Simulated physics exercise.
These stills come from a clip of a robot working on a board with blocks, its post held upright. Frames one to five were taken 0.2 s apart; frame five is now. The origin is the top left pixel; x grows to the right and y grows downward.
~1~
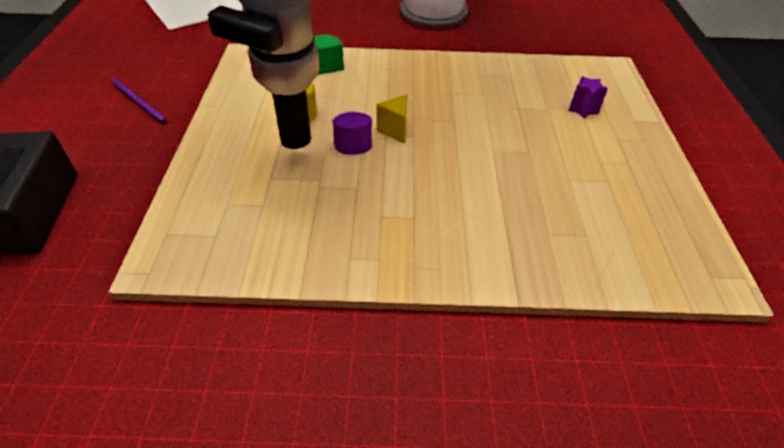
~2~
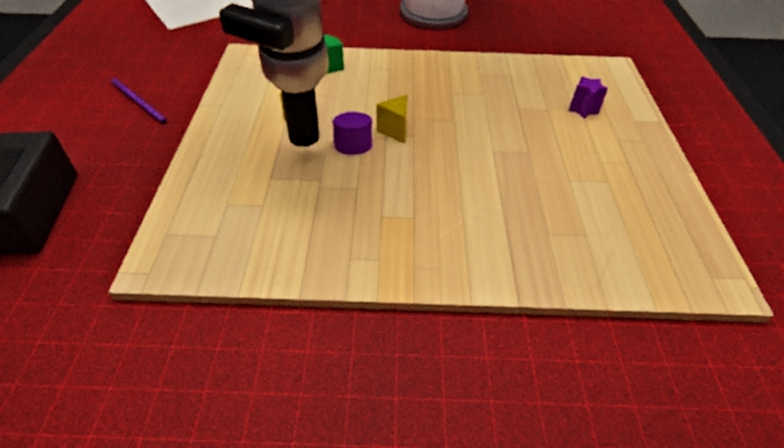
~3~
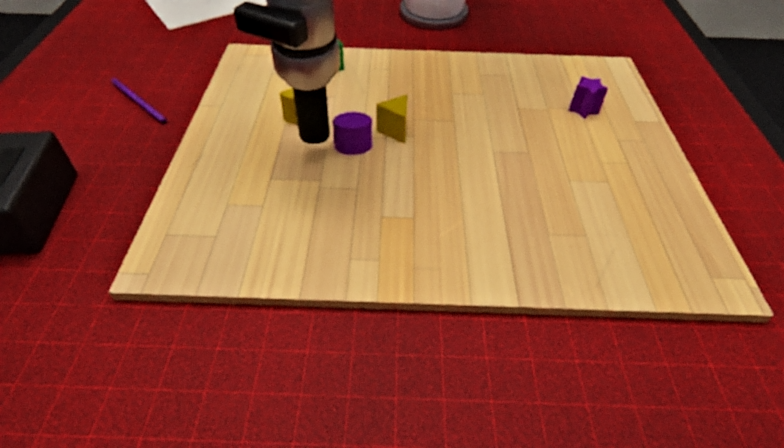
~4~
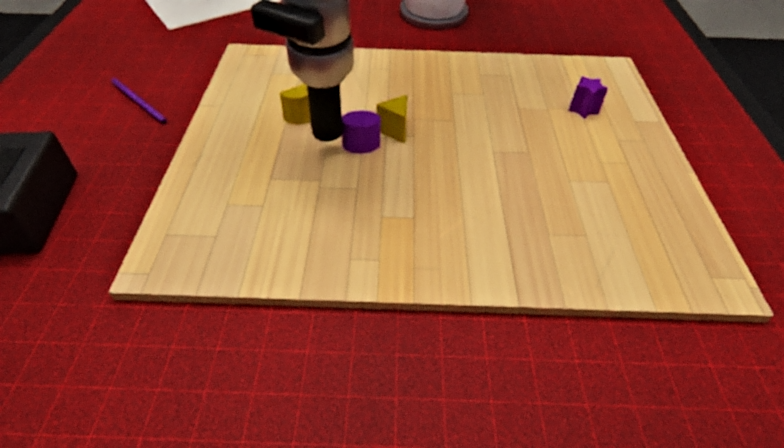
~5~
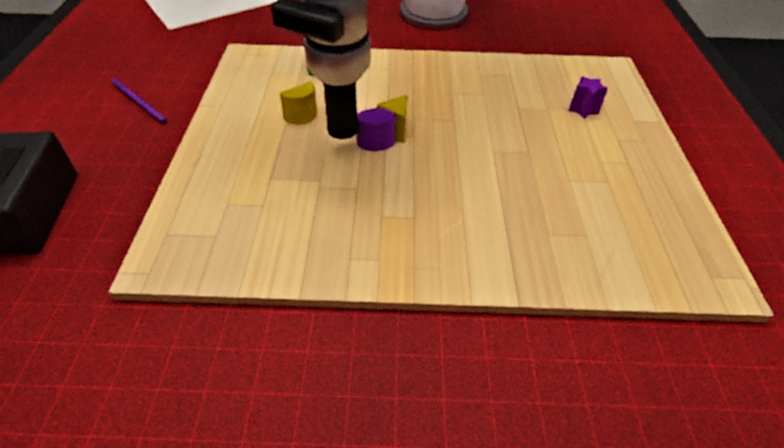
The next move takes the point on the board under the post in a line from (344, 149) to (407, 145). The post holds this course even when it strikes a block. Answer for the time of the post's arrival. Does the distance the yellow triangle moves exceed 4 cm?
In short: No.
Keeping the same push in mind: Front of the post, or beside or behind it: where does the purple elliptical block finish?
Kept ahead.
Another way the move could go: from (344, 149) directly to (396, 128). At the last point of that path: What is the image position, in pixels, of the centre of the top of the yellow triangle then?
It is going to be at (427, 92).
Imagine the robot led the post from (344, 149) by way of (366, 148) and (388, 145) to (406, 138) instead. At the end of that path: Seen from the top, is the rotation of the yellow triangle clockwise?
No, I don't think so.
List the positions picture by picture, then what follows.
In the first picture, post's lower end at (296, 140); yellow D-shaped block hidden; purple elliptical block at (352, 119); yellow triangle at (396, 104).
In the second picture, post at (304, 138); blocks still.
In the third picture, post at (315, 135); blocks still.
In the fourth picture, post at (328, 133); purple elliptical block at (361, 118).
In the fifth picture, post at (343, 131); yellow D-shaped block at (300, 90); purple elliptical block at (376, 116); yellow triangle at (396, 104).
The first path, step by step. Halfway along, post at (376, 128); purple elliptical block at (408, 113); yellow triangle at (414, 99), turned 35° anticlockwise.
At the end, post at (408, 127); yellow D-shaped block still; purple elliptical block at (440, 110); yellow triangle at (416, 97), turned 45° anticlockwise.
